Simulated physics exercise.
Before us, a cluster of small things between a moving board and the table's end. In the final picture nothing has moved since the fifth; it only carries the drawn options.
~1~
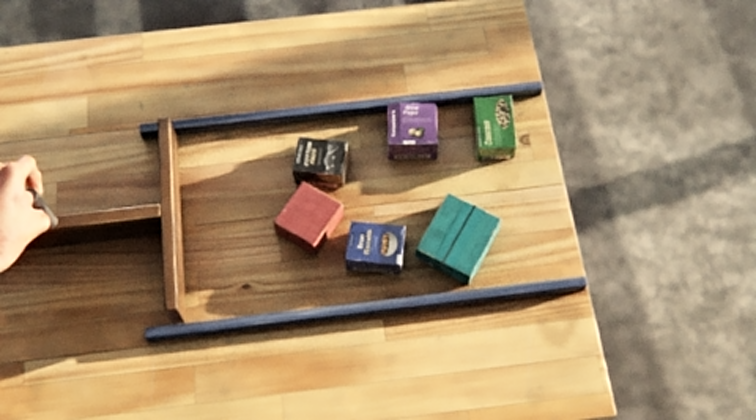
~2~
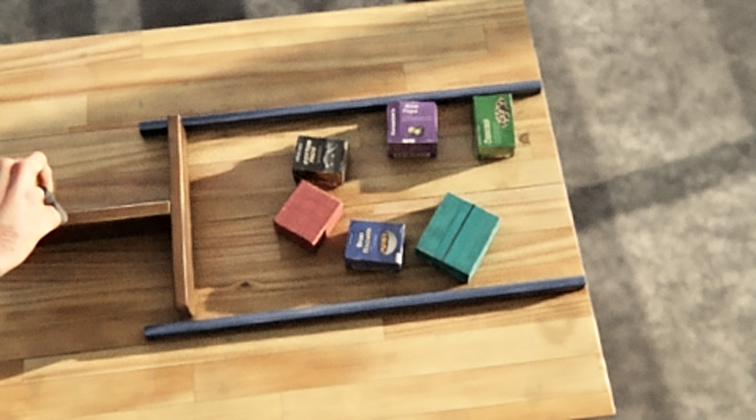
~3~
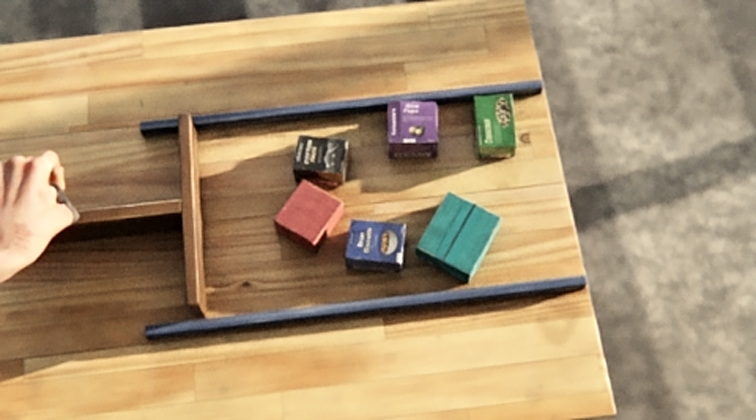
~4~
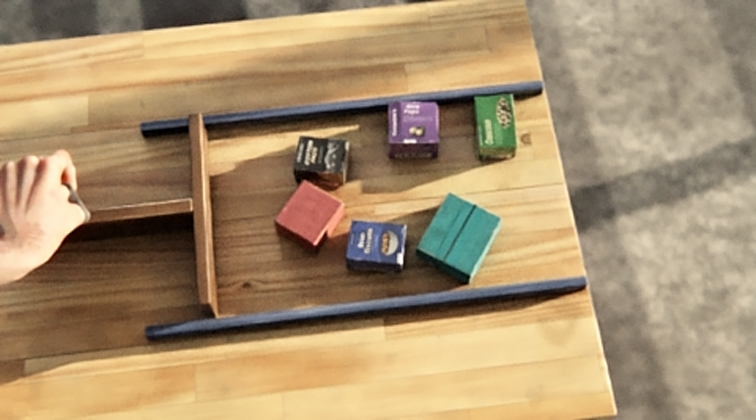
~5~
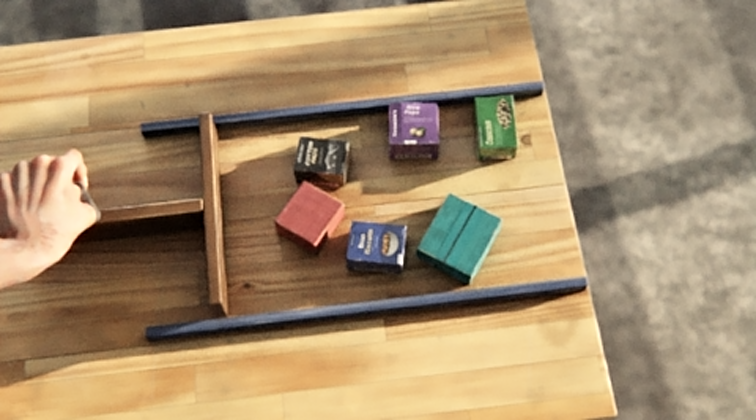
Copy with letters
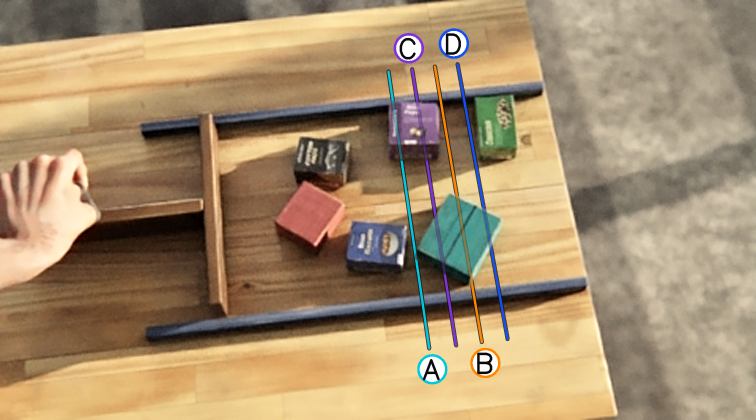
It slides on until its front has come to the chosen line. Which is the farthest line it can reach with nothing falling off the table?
C is the last safe line.
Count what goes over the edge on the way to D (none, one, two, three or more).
In all, one.
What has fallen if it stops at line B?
The green packet goes over.
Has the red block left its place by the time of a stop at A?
By then, yes.
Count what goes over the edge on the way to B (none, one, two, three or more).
In all, one.
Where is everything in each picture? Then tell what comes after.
Purple box (412, 131); black box (321, 163); blue packet (375, 248), in the first picture.
Board (176, 206); red block (309, 217), in the second picture.
Board (188, 204); purple box (412, 129), in the third picture.
Board (199, 204); blue packet (376, 247), in the fourth picture.
Board (210, 204); red block (310, 218); turquoise box (460, 238); purple box (413, 131), in the fifth picture.
On the marked copy, A at (408, 201); B at (457, 196); C at (433, 198); D at (481, 193).
Taking C. A third of the way, board (290, 195); red block (335, 212); green packet (495, 128).
Two thirds of the way, board (370, 186); turquoise box (473, 243); purple box (443, 124).
When it is over, board (429, 179); green packet (543, 125); purple box (498, 120); nothing has fallen.
As for the rest, A is safe but short; B drops the green packet; D drops the green packet.
